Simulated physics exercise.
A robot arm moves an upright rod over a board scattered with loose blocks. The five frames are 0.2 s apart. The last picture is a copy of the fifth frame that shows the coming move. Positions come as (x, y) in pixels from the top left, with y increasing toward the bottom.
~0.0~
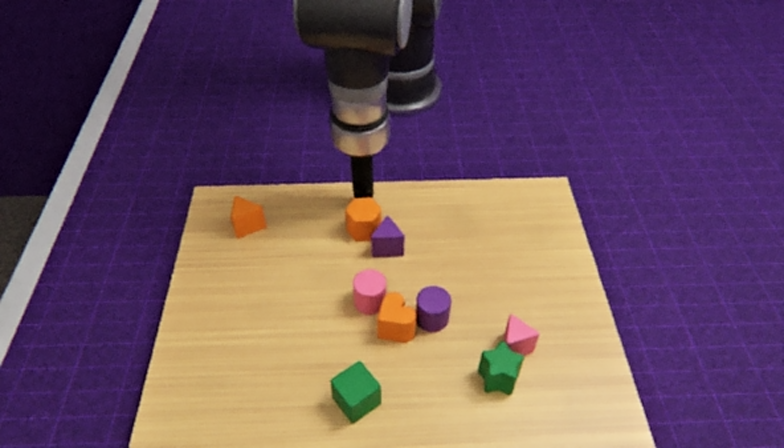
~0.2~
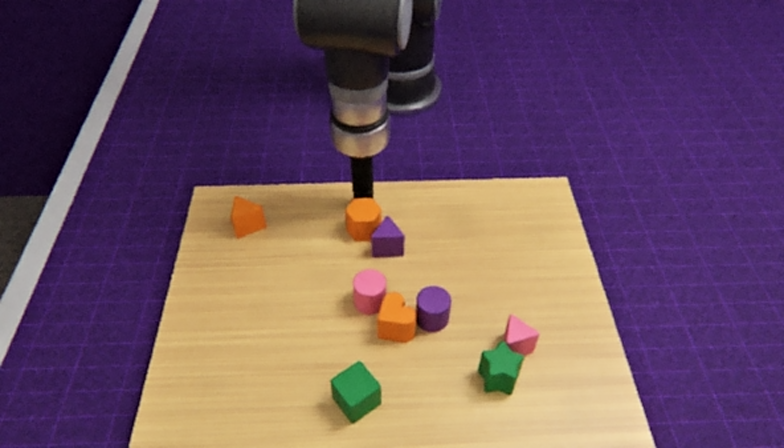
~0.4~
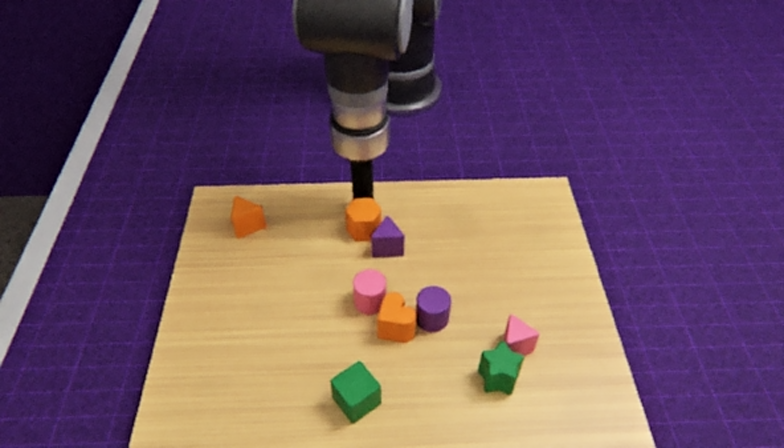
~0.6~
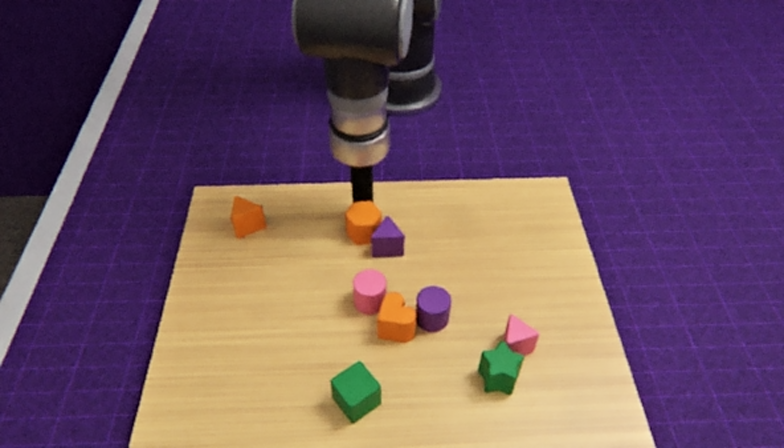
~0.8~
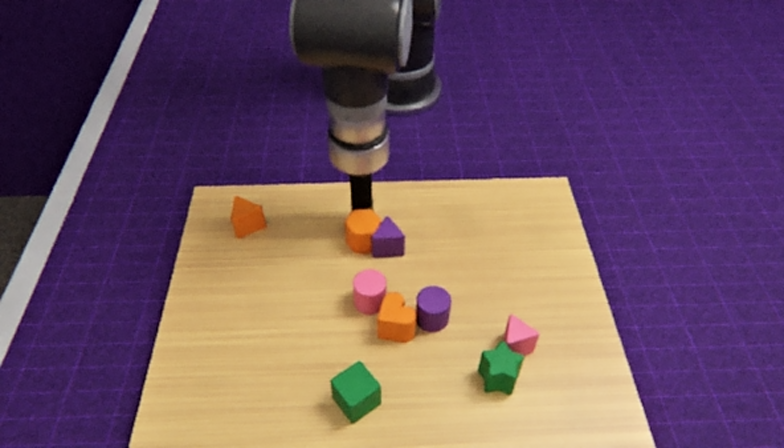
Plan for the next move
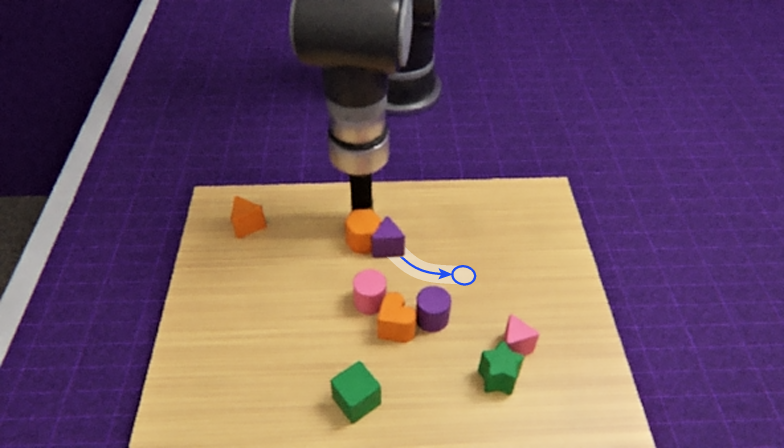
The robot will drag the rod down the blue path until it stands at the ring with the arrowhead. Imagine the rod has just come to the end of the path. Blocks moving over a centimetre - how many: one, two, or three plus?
My count: 2.
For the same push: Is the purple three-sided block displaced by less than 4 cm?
Going by the path, no.
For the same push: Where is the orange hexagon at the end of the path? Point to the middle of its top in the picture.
Top centre: (370, 242).
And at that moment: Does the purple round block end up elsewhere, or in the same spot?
Undisturbed, or as good as.
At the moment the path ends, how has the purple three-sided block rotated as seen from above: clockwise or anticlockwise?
Spin direction: Clockwise.
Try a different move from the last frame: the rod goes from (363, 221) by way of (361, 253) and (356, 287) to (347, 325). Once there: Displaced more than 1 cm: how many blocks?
It should be three or more.
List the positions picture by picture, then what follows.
The first frame shows rod's lower end (363, 196); orange hexagon (363, 209); purple three-sided block (388, 229); purple round block (434, 299).
The second frame shows rod (363, 197); blocks still.
The third frame shows rod (363, 200); blocks still.
The fourth frame shows rod (363, 206); orange hexagon (363, 212).
The fifth frame shows rod (362, 214); orange hexagon (363, 221); purple three-sided block (388, 229); purple round block (434, 299).
Drawn move, from (363, 221) via (389, 245) and (420, 270), ending at (464, 275).
On the path given first. One third of the way, rod (389, 238); orange hexagon (369, 241), turned 50° clockwise; purple three-sided block (402, 247), turned 15° anticlockwise.
Two thirds of the way, rod (422, 263); orange hexagon (370, 242), turned 55° clockwise; purple three-sided block (418, 272), turned 40° clockwise.
At the end, rod (465, 268); orange hexagon (370, 242), turned 55° clockwise; purple three-sided block (422, 272), turned 65° clockwise; purple round block still.
